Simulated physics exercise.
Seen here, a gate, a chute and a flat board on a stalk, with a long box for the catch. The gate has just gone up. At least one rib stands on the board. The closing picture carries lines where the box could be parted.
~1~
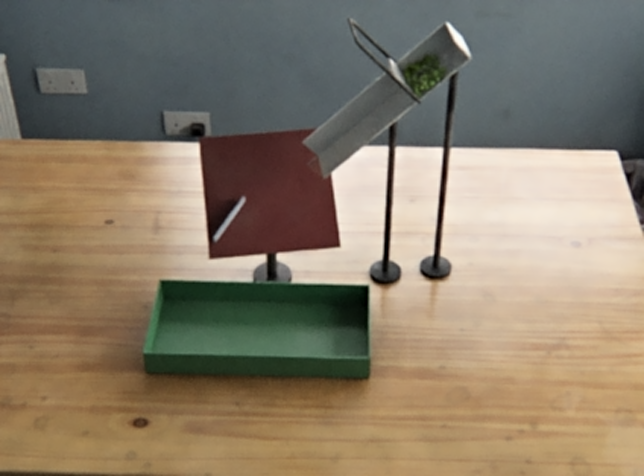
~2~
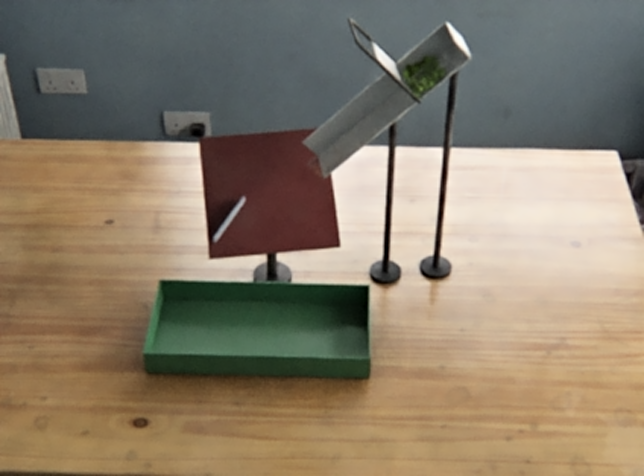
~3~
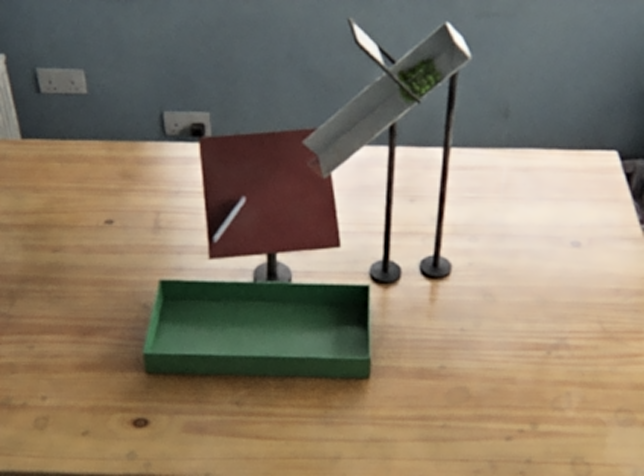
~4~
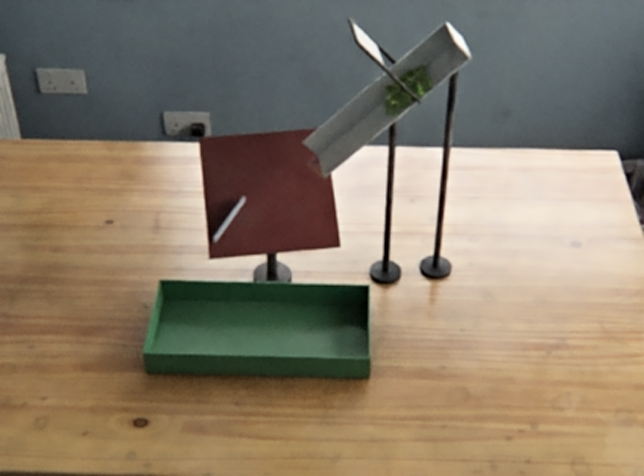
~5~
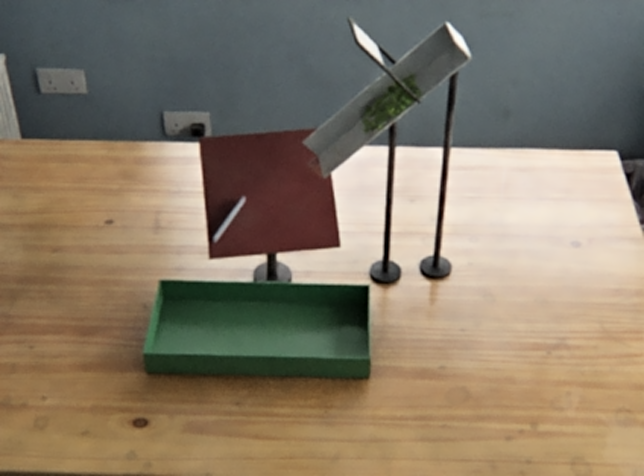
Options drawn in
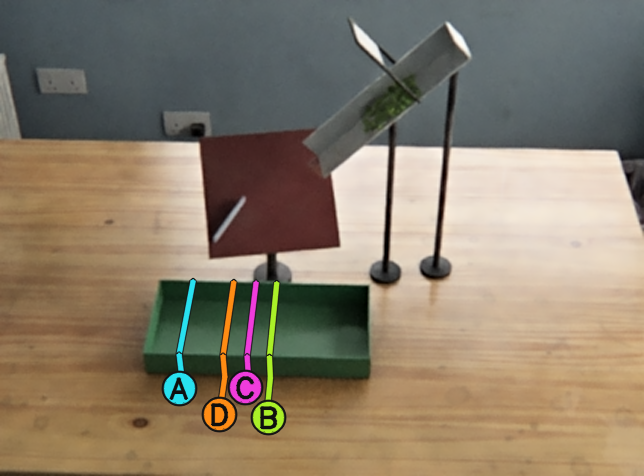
Green peas slide partway down a sloping grey chute above a red board and green box.
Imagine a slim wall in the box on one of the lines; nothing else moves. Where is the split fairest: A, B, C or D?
Take D.
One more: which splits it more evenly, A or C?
Here it is line C.
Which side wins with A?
Right.
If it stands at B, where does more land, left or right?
More lands on the left.
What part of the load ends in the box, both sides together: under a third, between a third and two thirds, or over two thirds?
Over two thirds.
On the marked copy, line A crosses the front rim at (179, 353); line B crosses the front rim at (269, 355); line C crosses the front rim at (247, 355); line D crosses the front rim at (223, 354).
If A is chosen, of what is caught, none at all on the left of the divider, the whole lot on the right.
If B is chosen, of what is caught, the bulk on the left of the divider, a small share on the right.
If C is chosen, of what is caught, the bulk on the left of the divider, close to a quarter on the right.
If D is chosen, of what is caught, close to half on the left of the divider, close to half on the right.
